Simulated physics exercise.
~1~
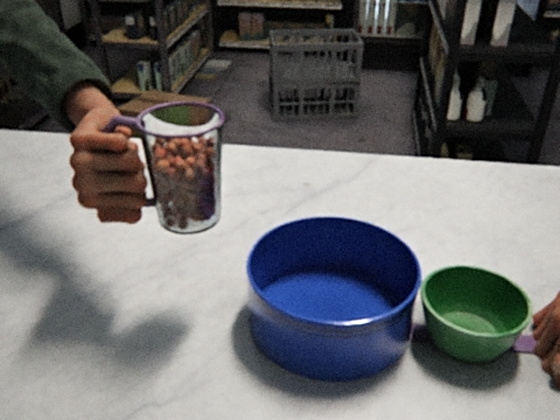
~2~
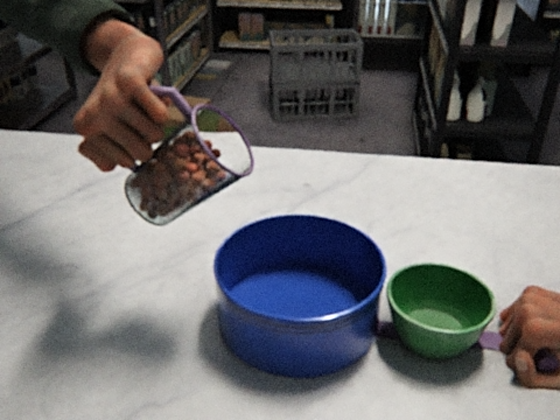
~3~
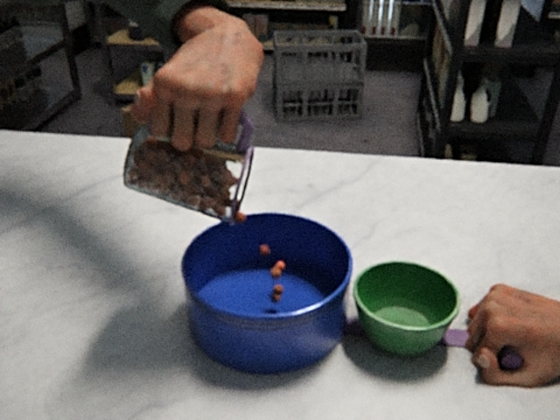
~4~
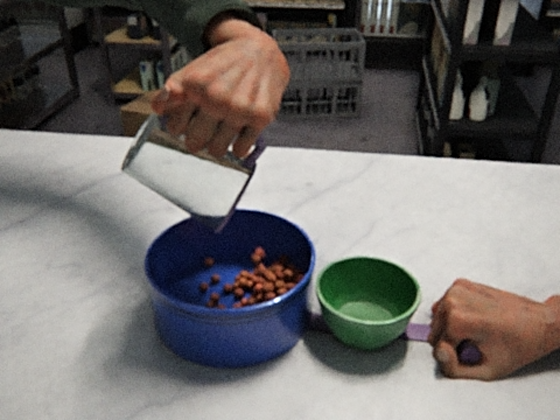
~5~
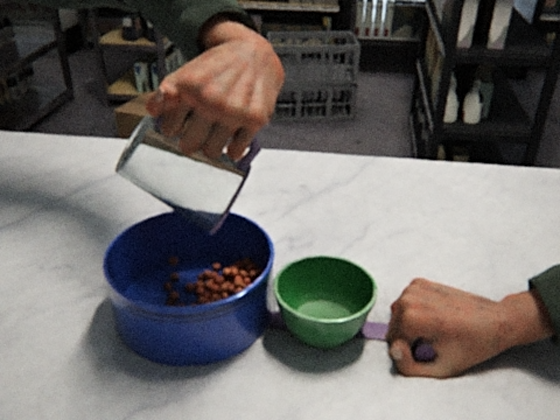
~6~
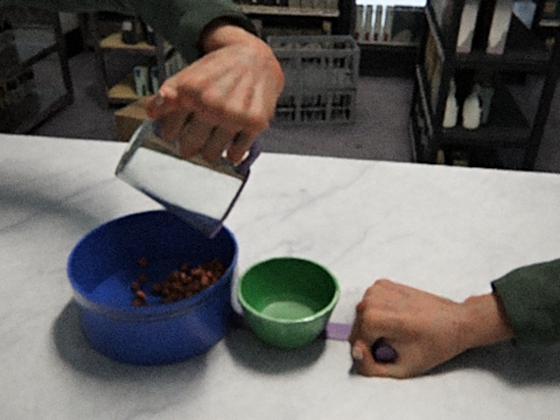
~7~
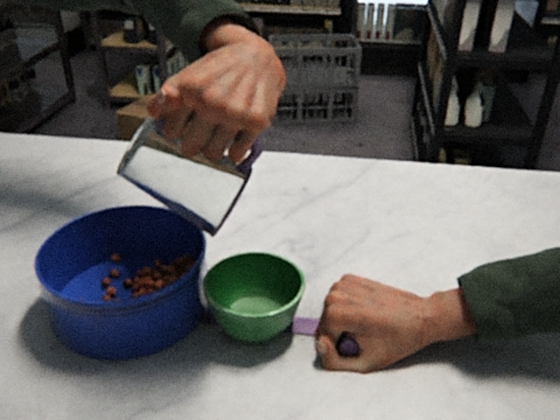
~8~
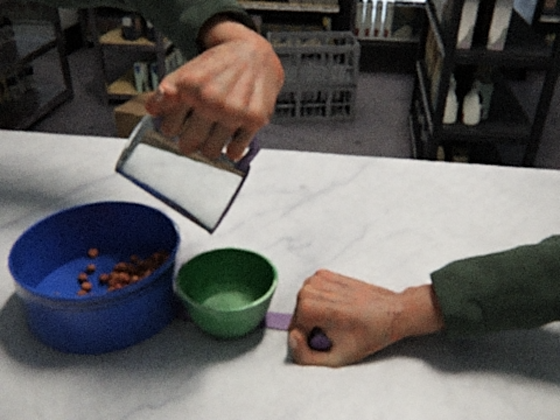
At first, a hand holds a clear cup of small reddish-brown pellets upright over a pale marble counter, while another hand grips the purple strip joining a blue pot and a green bowl. The strip is drawn along, and both dishes slide steadily left as the cup begins to tip. Soon the cup leans further and the first pellets drop into the blue pot. The cup turns past level and empties, leaving a small heap in the pot. The tilted cup then stays in place while the dishes keep sliding left, the pellets resting in the blue pot and the green bowl empty.
